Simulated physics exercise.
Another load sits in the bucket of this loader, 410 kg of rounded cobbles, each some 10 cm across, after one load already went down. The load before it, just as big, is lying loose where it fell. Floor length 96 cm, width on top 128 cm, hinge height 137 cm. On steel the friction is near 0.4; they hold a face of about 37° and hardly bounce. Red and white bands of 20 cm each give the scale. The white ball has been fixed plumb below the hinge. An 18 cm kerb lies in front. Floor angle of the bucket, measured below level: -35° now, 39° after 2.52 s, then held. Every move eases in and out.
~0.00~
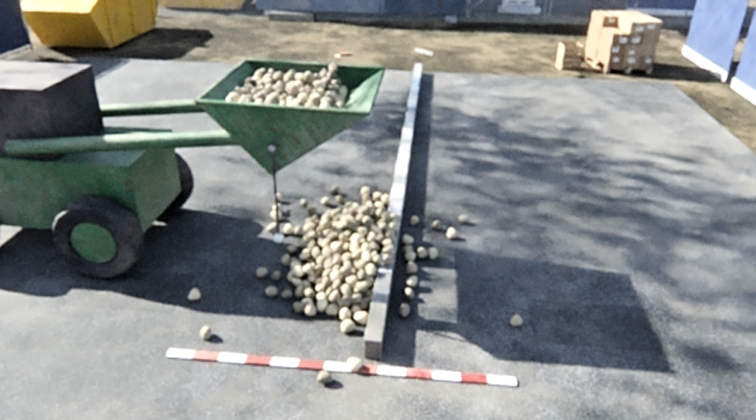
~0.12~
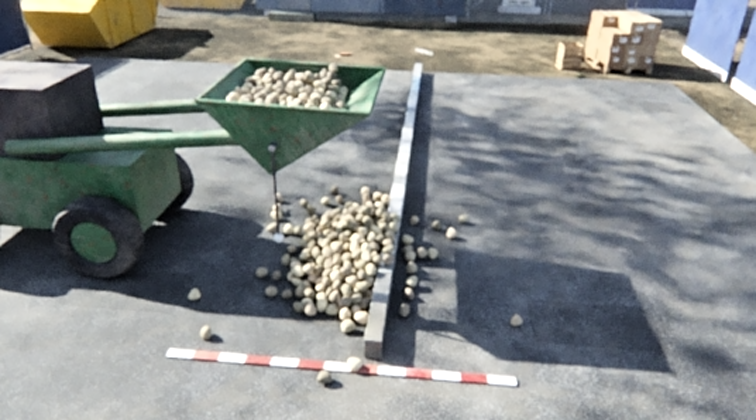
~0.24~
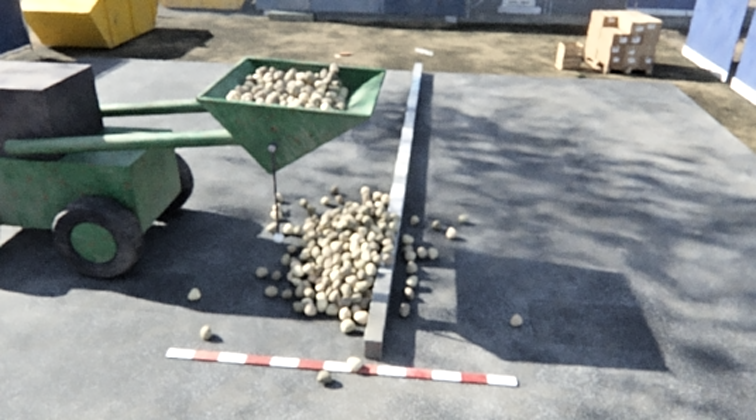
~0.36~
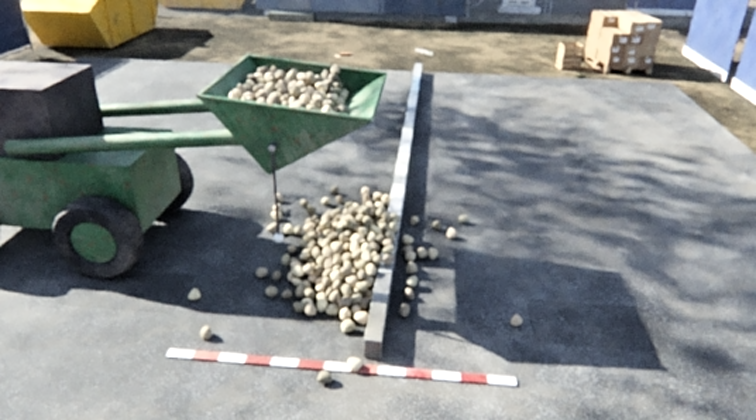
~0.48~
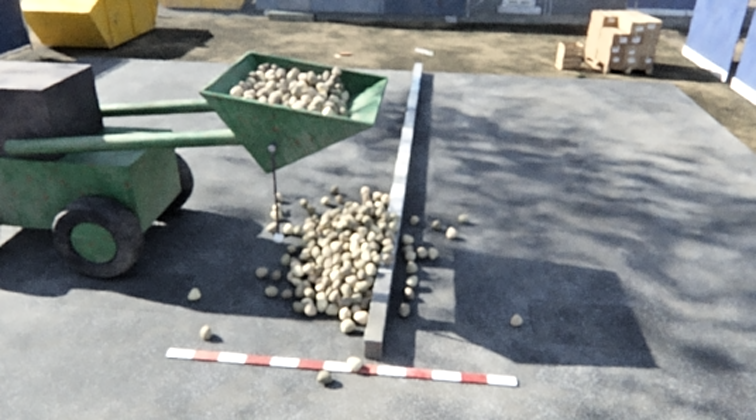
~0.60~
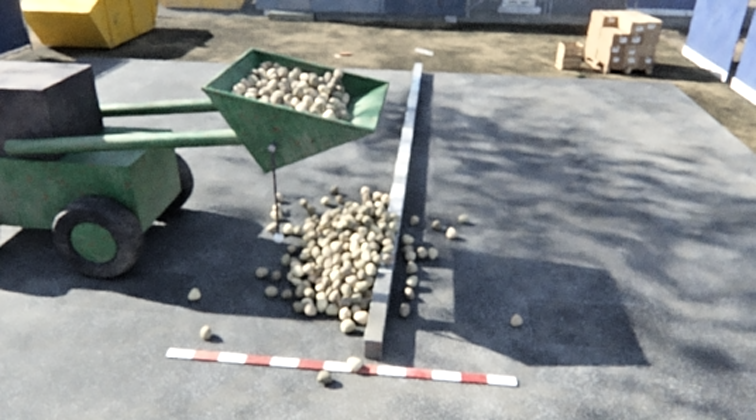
On a sunlit paved yard seen from above at an angle, with a yellow skip and stacked cardboard-brown boxes at the back, the view stays still. A green loader with black wheels stands at left, its green bucket full of pale round stones above a loose pile against a long grey kerb, with a red and white striped bar in front. The bucket, motionless at first, slowly tilts its right side slightly downward, its stones shifting a little while the pile stays still.
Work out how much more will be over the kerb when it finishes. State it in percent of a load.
Around 75 out of 100.
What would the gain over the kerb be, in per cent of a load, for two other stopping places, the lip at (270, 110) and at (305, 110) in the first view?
Close to 0 per cent, followed by close to 5 per cent.
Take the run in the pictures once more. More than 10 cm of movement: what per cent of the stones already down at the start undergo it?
Estimate: 5 %, roughly.
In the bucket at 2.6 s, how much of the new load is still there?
It keeps some 10 percent of its load.
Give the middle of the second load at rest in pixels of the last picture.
Near (422, 250).
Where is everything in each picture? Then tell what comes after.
In the first picture, the bucket is at -35°, its lip at (369, 113); the top of the load is at (311, 79). The earlier load is highest near (374, 220), 28 cm above ground level, 96 % on this side of the kerb, 4 % over the kerb.
In the second picture, the bucket is at -35°, its lip at (370, 114); the top of the load is at (302, 79); the stones move at 0.0 m/s on average.
In the third picture, the bucket is at -33°, its lip at (371, 116); the top of the load is at (292, 79); the stones move at 0.1 m/s on average.
In the fourth picture, the bucket is at -31°, its lip at (372, 120); the top of the load is at (285, 78); the stones move at 0.1 m/s on average.
In the fifth picture, lip at (373, 125), floor tilted -28°, highest stones at (271, 77); the stones move at 0.1 m/s on average.
In the sixth picture, lip at (375, 131), floor tilted -24°, highest stones at (264, 75); the stones move at 0.1 m/s on average.
After 1.9 s the floor is at 27°; in per cent of one load, 93 in the bucket, 102 on this side of the kerb, 4 over the kerb; the foremost stones are at (443, 254).
After 2.6 s the floor is at 39°; in per cent of one load, 11 in the bucket, 138 on this side of the kerb, 51 over the kerb; the foremost stones are at (478, 258).
After 3.0 s the floor is at 39°; in per cent of one load, 0 in the bucket, 127 on this side of the kerb, 73 over the kerb; the foremost stones are at (517, 267).
After 5.8 s the floor is at 39°; in per cent of one load, 0 in the bucket, 121 on this side of the kerb, 79 over the kerb; the foremost stones are at (569, 274). Net gain over the kerb, 75.
